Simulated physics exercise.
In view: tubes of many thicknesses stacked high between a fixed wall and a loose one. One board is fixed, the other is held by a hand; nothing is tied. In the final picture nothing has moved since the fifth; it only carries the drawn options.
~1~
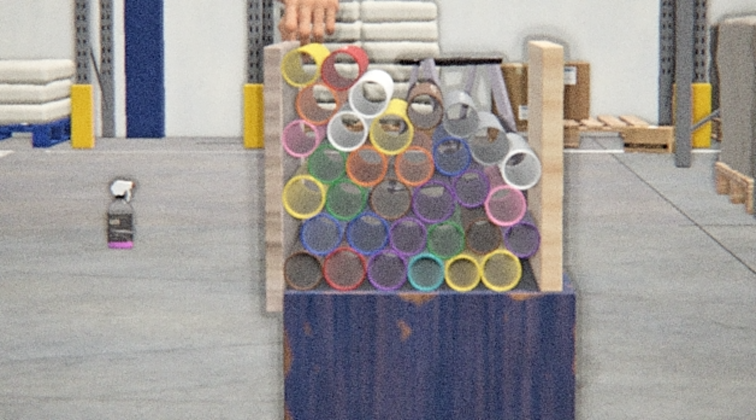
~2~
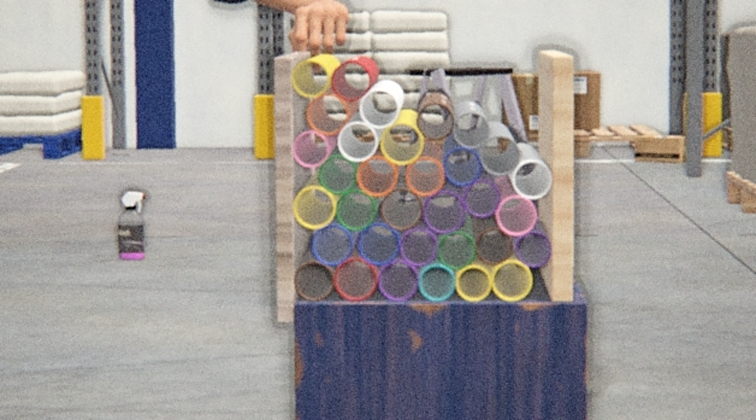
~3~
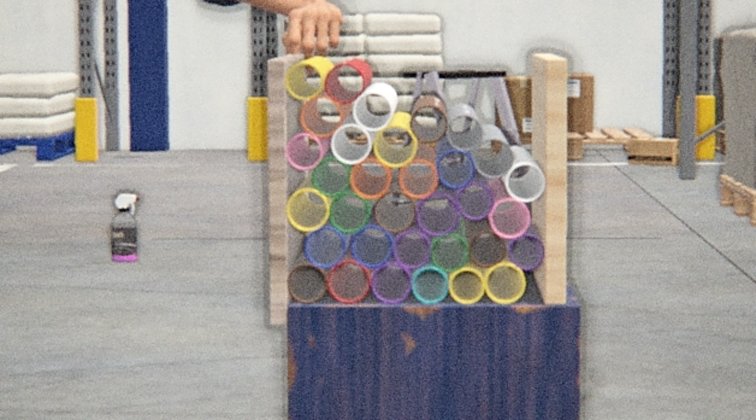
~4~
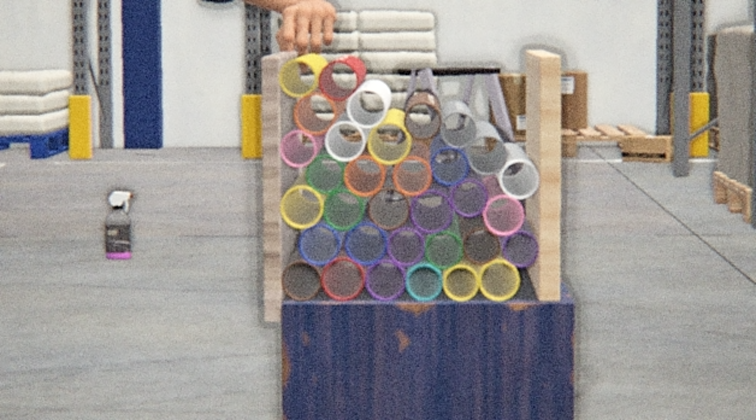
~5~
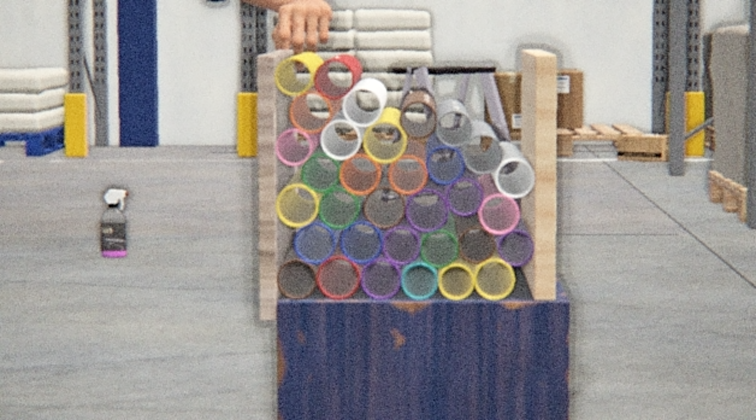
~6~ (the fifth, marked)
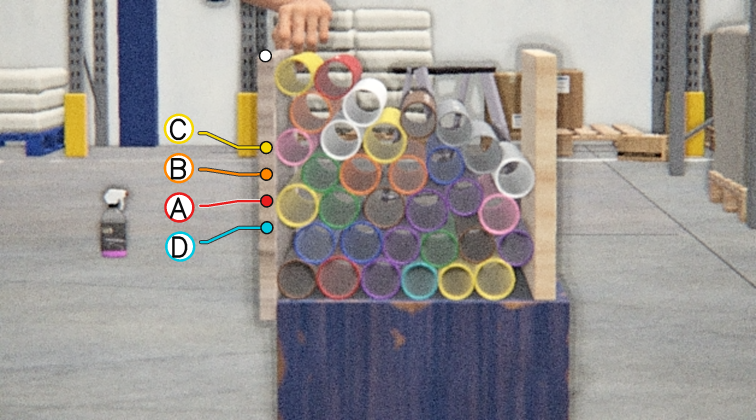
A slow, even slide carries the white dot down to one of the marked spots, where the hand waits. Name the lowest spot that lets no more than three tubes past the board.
At most to B.
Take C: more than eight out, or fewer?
Fewer than eight.
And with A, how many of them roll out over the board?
At A the number is four.
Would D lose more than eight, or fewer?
It loses fewer than eight.
On the marked copy, A at (267, 201); B at (267, 174); C at (266, 148); D at (267, 227); the white dot at (266, 56).
Following B. Soon after the start, top of the board (275, 110).
Later, top of the board (276, 172).
In the end, top of the board (276, 174), one out over the board.
As for the rest, A four out over the board; C one out over the board; D four out over the board.
